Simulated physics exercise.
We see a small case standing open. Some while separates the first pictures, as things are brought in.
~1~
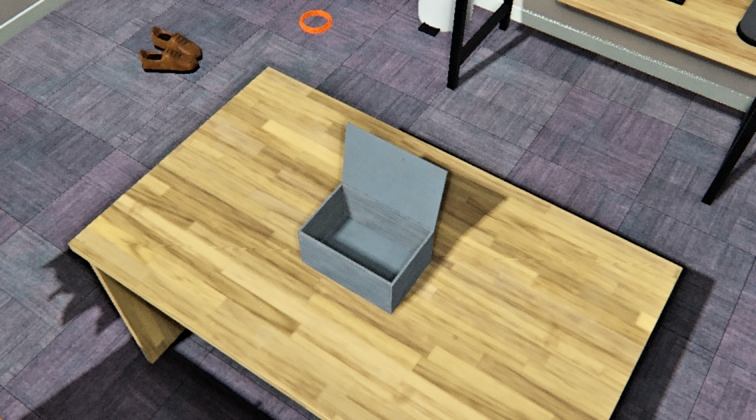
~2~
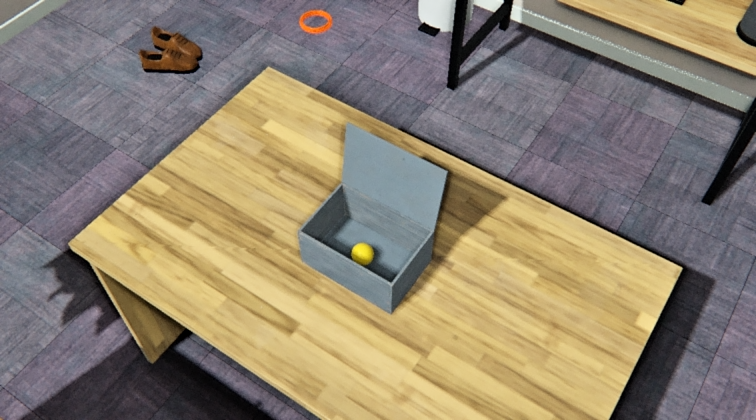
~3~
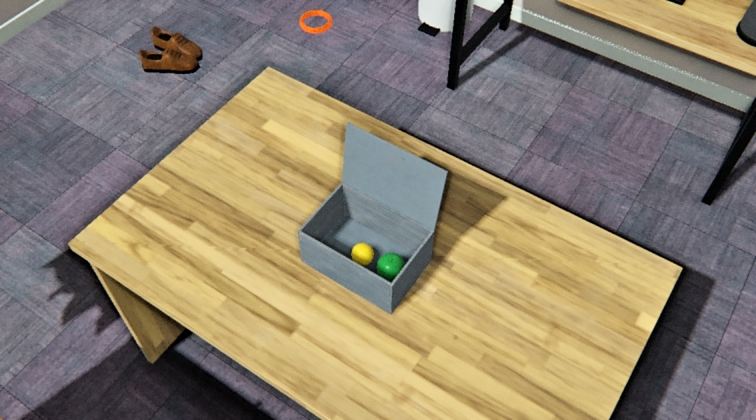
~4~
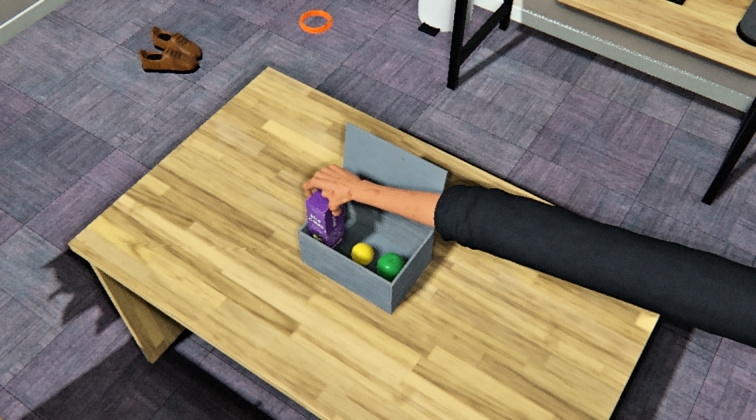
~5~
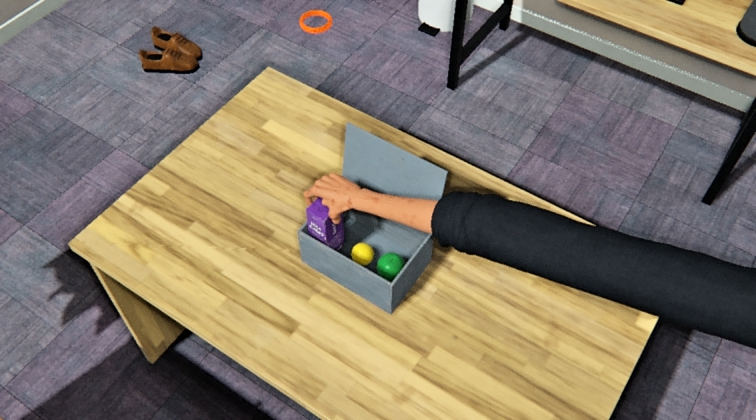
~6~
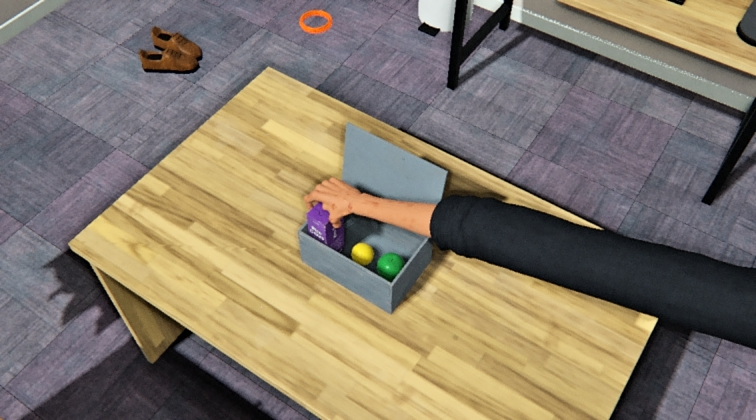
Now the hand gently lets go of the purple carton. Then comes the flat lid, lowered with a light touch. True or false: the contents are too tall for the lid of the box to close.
True.
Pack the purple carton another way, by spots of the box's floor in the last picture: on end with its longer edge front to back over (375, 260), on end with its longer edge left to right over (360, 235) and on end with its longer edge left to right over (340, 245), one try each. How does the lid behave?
In the first case it shuts flat; in the second case it stays ajar; in the third case it stays ajar.
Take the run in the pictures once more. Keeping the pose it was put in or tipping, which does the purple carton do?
The purple carton stays as it was set.
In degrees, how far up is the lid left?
Lid angle from rim - close to 30°.
Then, 1.20 s on from there, lid starting down.
Then, 1.60 s on from there, lid 58° above the rim.
Then, 1.80 s on from there, lid 31° above the rim.
In the end, lid 29° above the rim; all 3 unmoved. At the end, from the last picture's camera, purple carton near (327, 232).
